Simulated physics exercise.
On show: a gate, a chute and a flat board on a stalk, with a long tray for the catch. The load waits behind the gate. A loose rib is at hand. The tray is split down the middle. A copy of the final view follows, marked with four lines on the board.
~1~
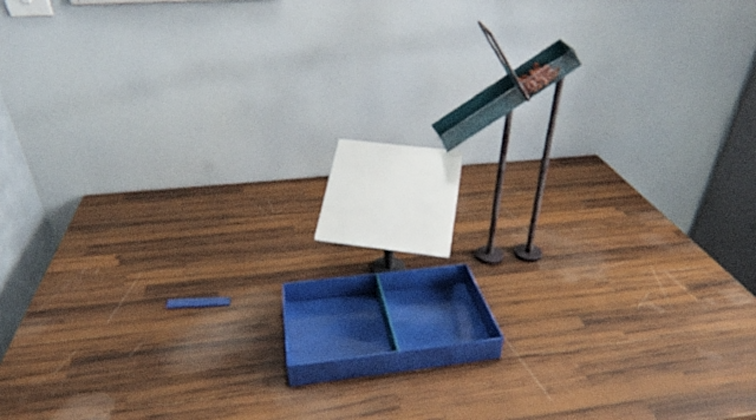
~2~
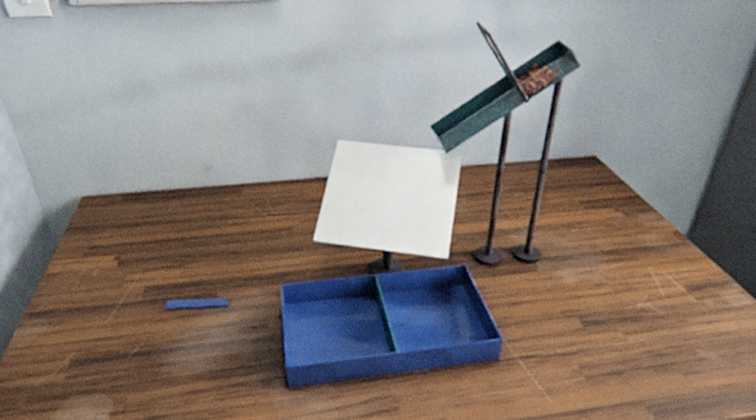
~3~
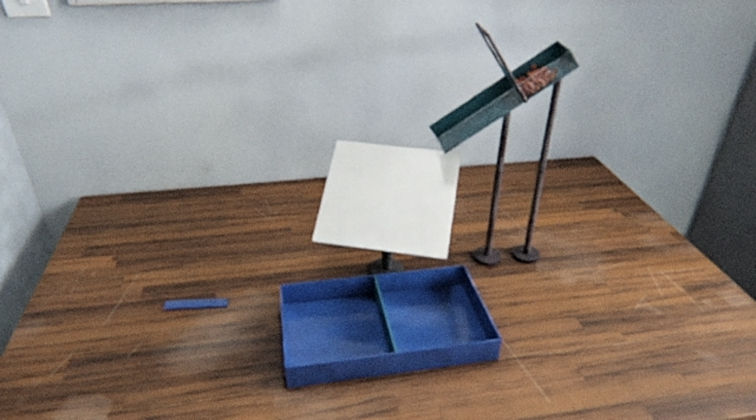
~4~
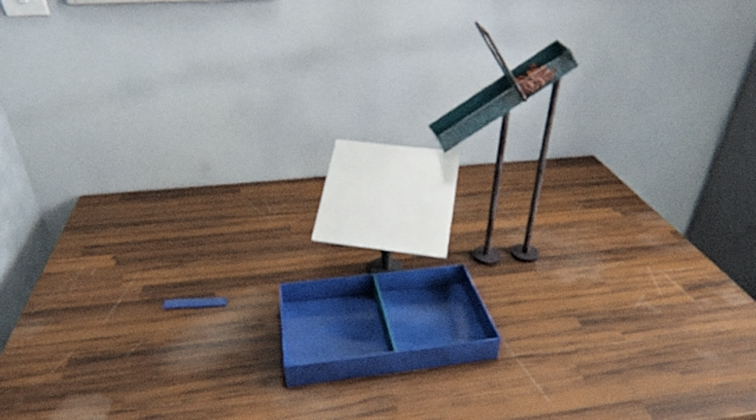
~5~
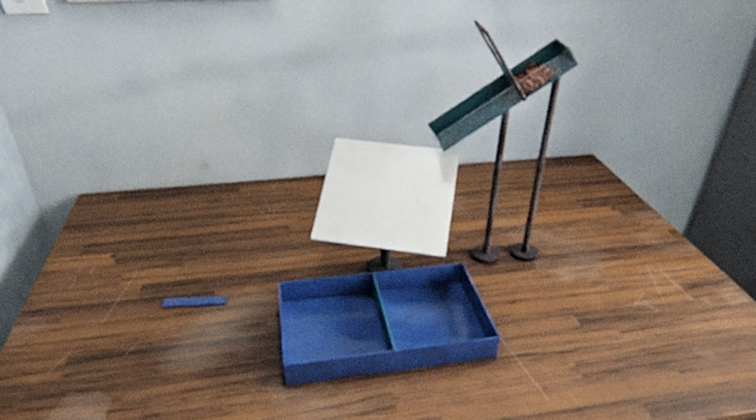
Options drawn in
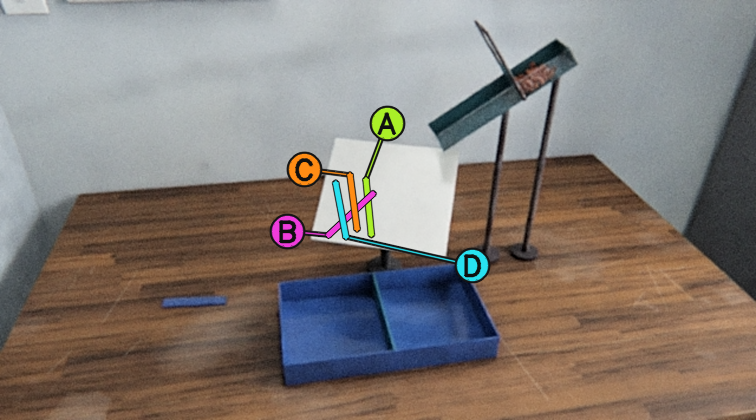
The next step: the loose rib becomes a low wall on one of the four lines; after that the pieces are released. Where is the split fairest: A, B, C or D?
It is A.
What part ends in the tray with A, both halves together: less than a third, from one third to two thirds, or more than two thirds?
More than two thirds.
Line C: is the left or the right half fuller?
The left half.
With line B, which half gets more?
The left half.
On the marked copy, line A from (366, 179) to (371, 234); line B from (373, 193) to (328, 235); line C from (349, 175) to (357, 229); line D from (335, 183) to (346, 236).
With A, of what is caught, roughly two thirds in the left half, roughly a third in the right.
With B, of what is caught, almost all in the left half, about a tenth in the right.
With C, of what is caught, the larger part in the left half, about a tenth in the right.
With D, of what is caught, every piece in the left half, not one piece in the right.
